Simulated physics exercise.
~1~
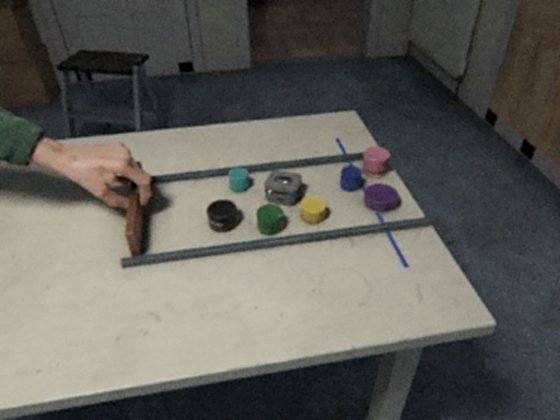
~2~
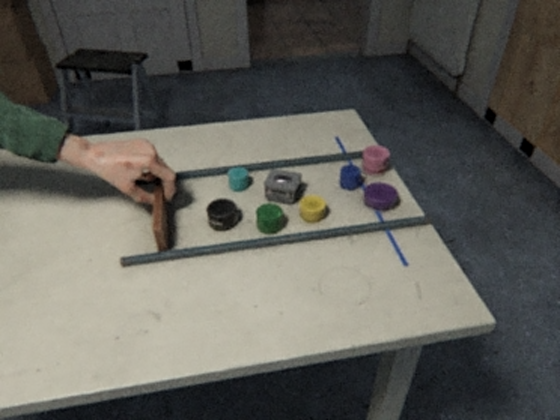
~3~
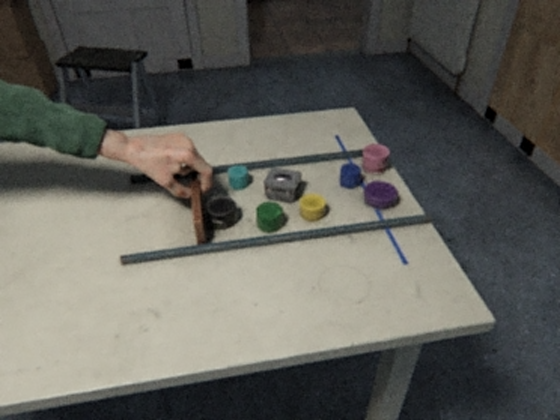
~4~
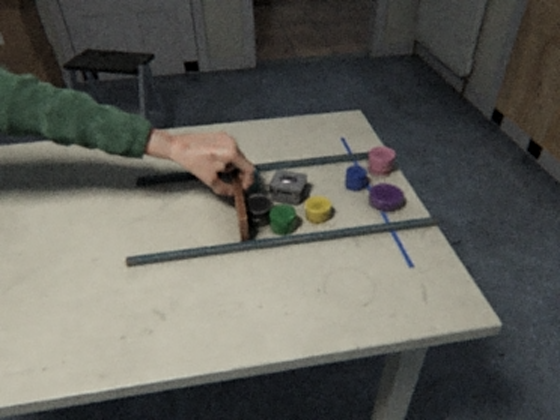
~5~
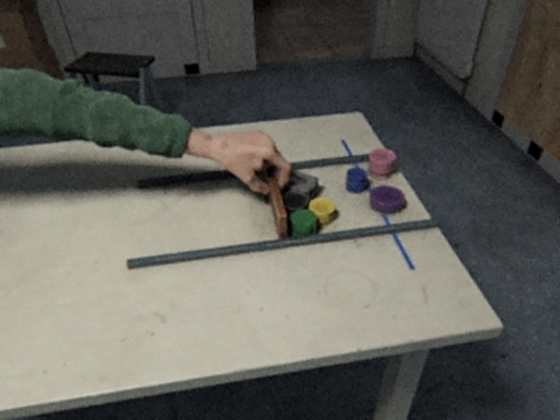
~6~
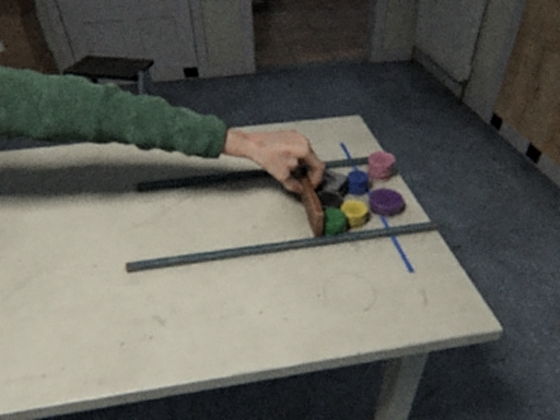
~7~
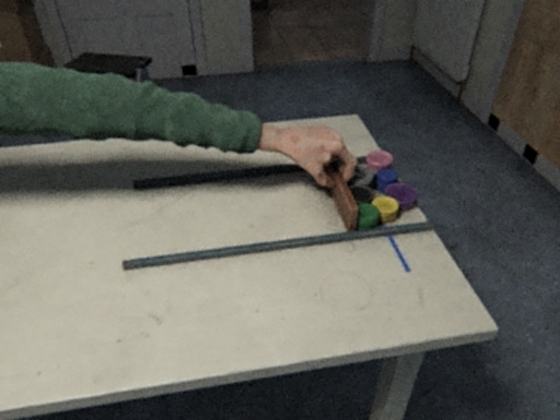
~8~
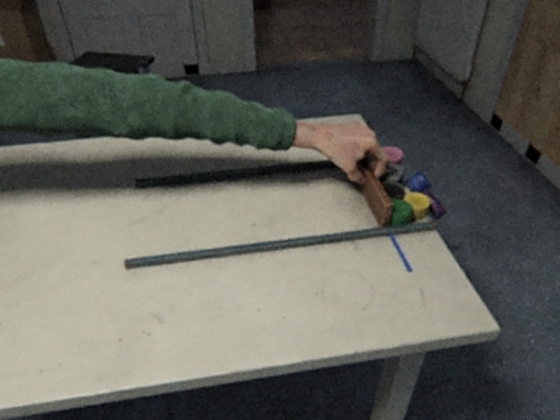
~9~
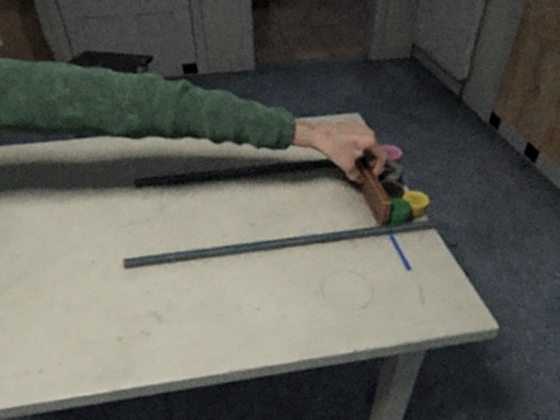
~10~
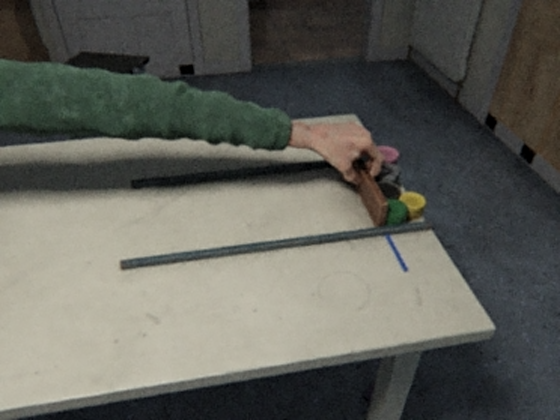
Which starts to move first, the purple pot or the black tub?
The black tub moves first, pushed along by the board while the purple pot is still sitting untouched near the table's edge.
